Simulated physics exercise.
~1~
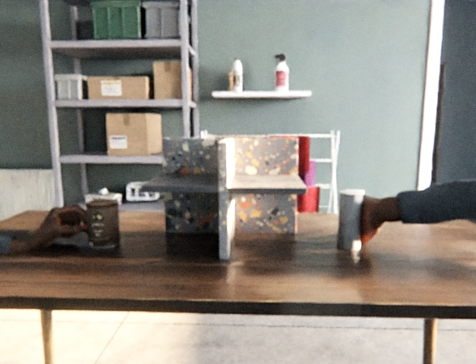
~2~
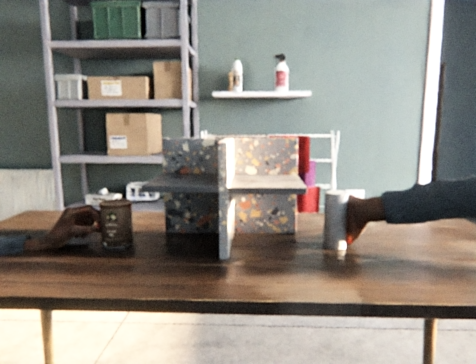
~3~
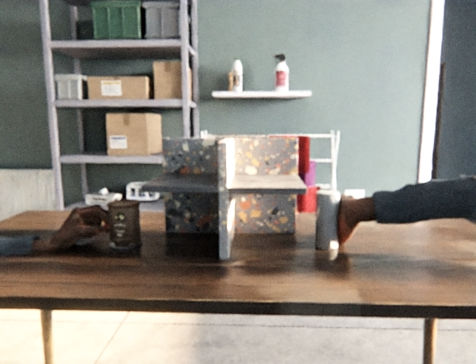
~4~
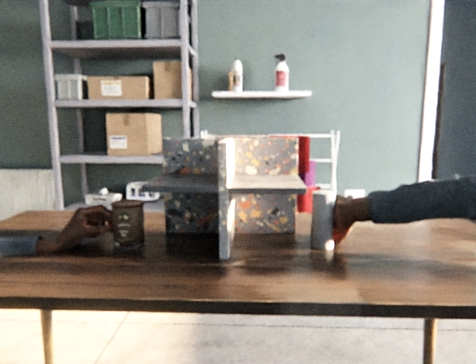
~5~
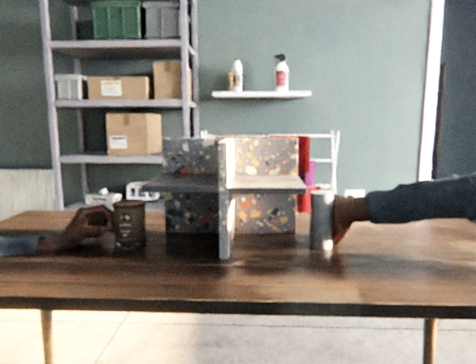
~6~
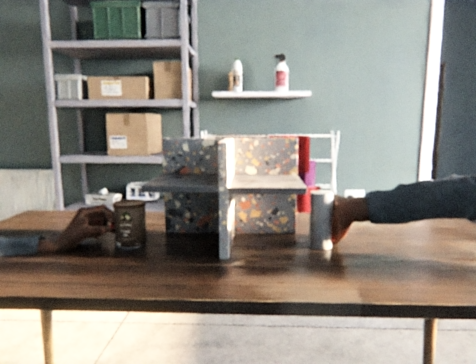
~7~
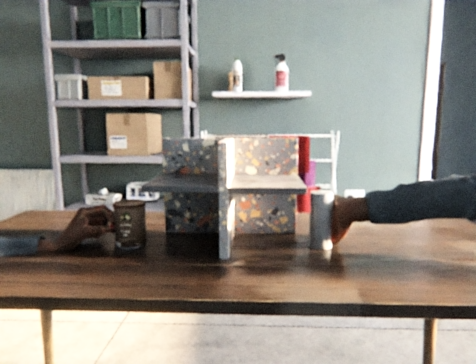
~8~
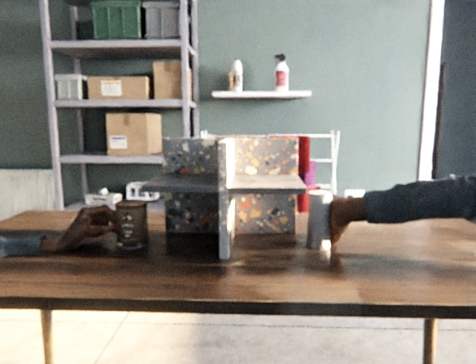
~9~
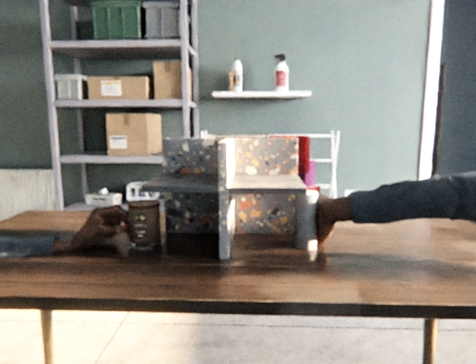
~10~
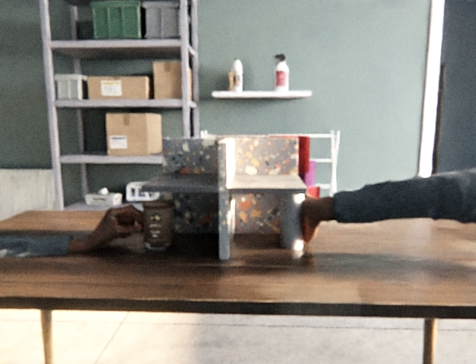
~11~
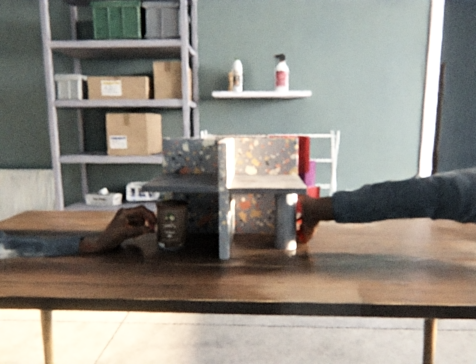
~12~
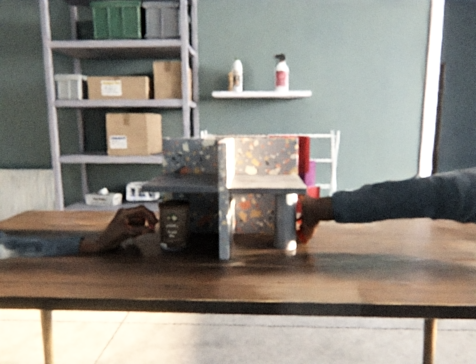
Two hands sliding a brown tin from the left and a grey candle from the right, both ending upright under a speckled shelf.
